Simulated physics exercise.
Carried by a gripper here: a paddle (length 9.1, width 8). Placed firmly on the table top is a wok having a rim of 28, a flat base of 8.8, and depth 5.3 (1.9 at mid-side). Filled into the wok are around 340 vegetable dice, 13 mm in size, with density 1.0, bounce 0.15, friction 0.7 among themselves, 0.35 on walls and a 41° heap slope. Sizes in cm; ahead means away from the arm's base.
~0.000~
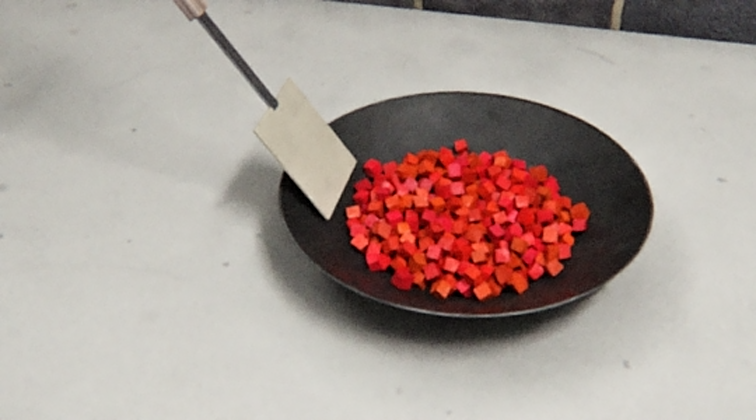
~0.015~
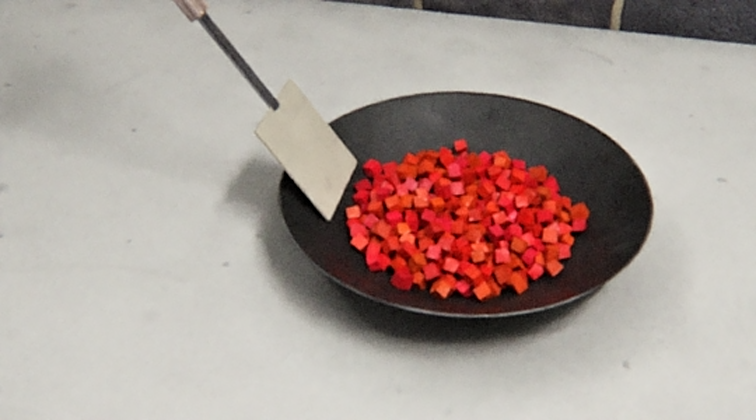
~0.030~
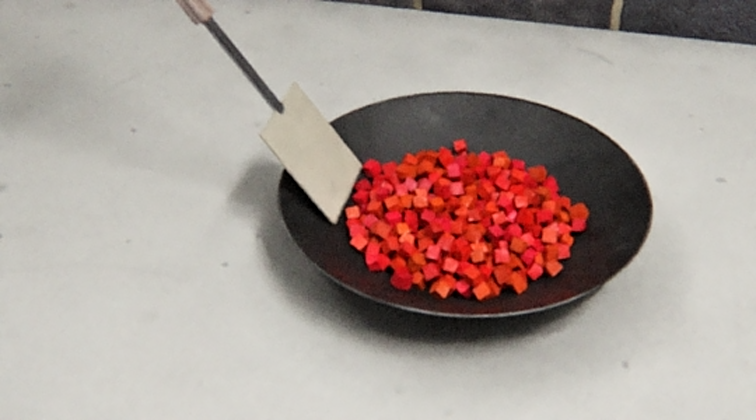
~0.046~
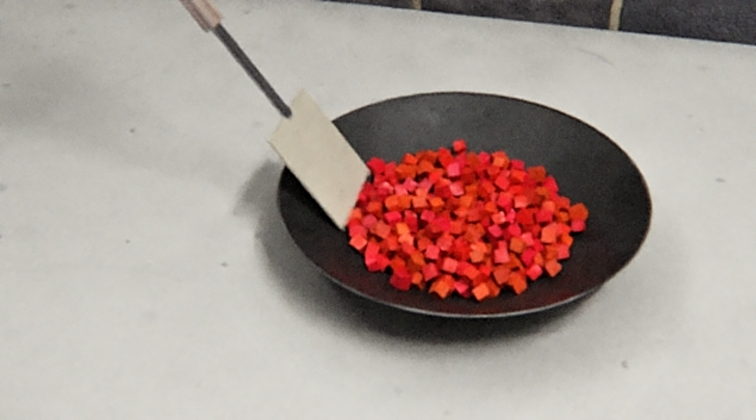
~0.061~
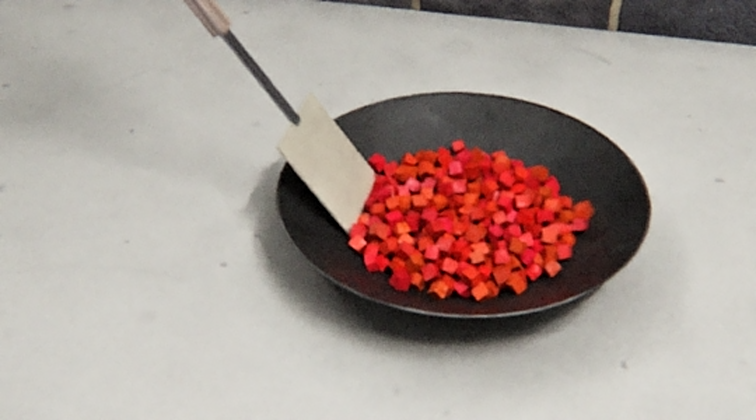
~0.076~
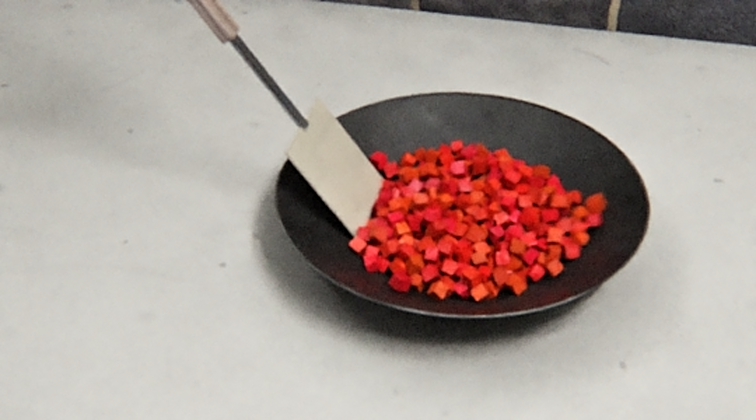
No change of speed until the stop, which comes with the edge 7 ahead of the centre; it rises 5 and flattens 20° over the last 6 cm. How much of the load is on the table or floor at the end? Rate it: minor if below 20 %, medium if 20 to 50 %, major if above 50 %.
Rating: Minor.
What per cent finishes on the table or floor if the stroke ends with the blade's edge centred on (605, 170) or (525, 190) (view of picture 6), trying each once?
35 % and 5 %.
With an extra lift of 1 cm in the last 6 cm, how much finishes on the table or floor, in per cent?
It comes to near 20 percent.
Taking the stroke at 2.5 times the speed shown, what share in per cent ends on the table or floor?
I'd put it around 35 per cent.
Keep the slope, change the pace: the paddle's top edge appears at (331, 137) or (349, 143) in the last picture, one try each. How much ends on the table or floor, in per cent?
I'd estimate some 20 and 35 in a hundred.
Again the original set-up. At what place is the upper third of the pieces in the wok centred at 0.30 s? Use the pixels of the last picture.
Centre: Roughly (589, 202) in the last picture.
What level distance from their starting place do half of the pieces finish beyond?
Distance: Around 7 cm.
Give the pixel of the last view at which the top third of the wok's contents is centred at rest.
I'd say around pixel (588, 207).
After 0.19 s, sloping 54°, highest piece 6 above the table; 340 in the wok.
After 0.30 s, sloping 46°, highest piece 8 above the table; 329 in the wok, 1 on the table or floor, 10 on the blade or in flight.
After 0.56 s, sloping 34°, highest piece 8 above the table; 302 in the wok, 36 on the table or floor, 2 on the blade or in flight.
After 1.61 s, sloping 34°, highest piece 7 above the table; 302 in the wok, 38 on the table or floor.
In the end, 302 in the wok, 38 on the table or floor. That is 11 % on the table or floor.
